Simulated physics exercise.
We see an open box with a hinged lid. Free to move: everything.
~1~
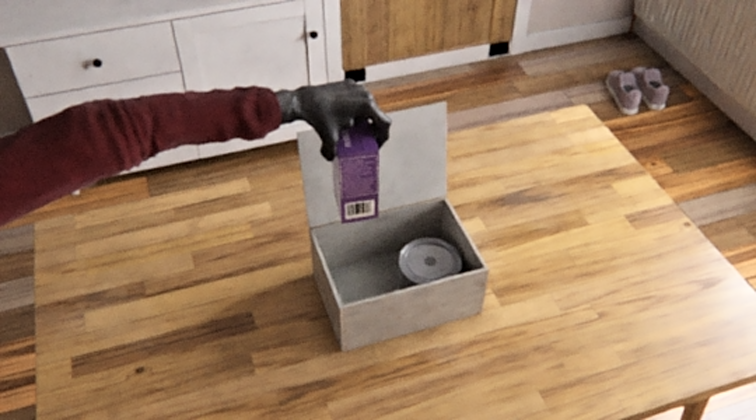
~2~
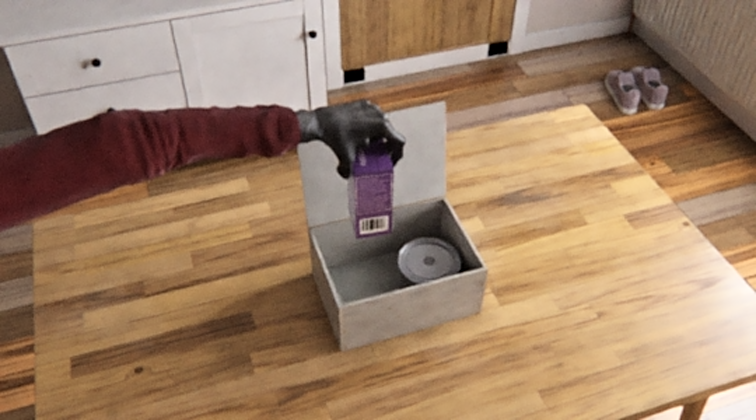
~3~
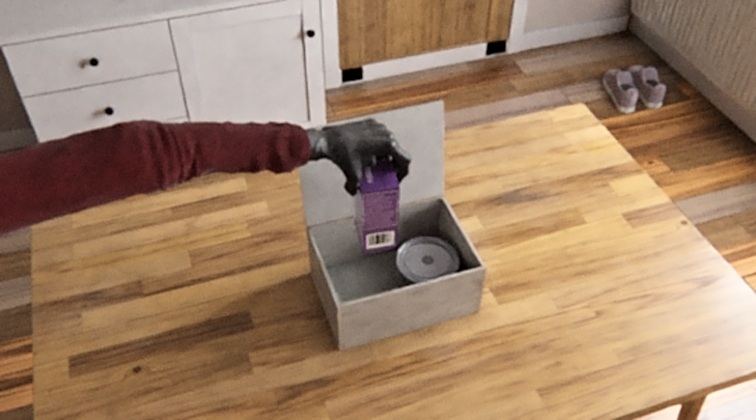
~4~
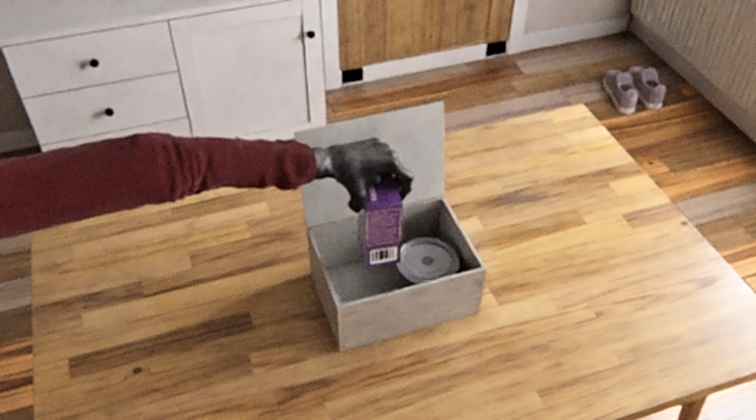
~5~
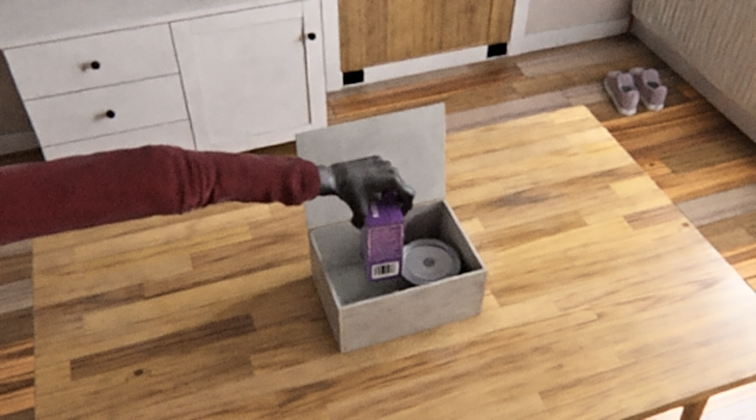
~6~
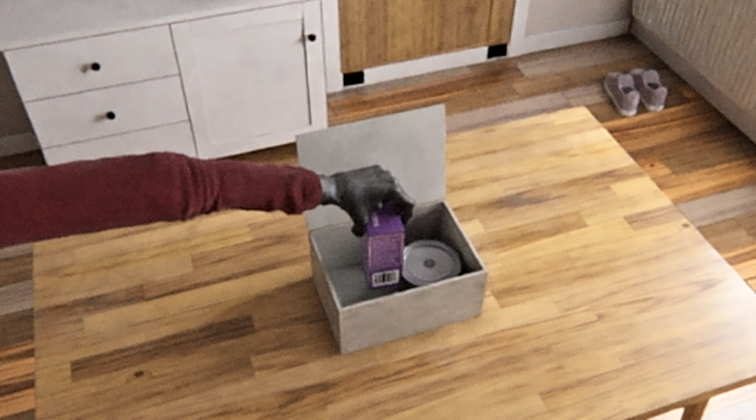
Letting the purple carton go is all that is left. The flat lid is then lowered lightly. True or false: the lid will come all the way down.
False.
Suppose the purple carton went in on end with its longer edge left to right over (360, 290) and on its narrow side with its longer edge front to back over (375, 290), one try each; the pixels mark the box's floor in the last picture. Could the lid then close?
The lid stays partly open the first time and goes all the way down the second time.
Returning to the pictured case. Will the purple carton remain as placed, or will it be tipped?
Once everything settles, the purple carton keeps its original angle.
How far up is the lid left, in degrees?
The lid sits around 25° above the rim.
Then, 0.90 s after the last picture, lid starting down; purple carton slid about its own width near (381, 274).
Then, 1.50 s after the last picture, lid 66° above the rim; purple carton slid about its own width near (381, 274).
Then, 1.80 s after the last picture, lid 35° above the rim; purple carton slid about its own width near (381, 274).
At rest, lid 24° above the rim; moved from the start, purple carton; grey tub in place. Seen from the same camera at the end, purple carton near (381, 273).
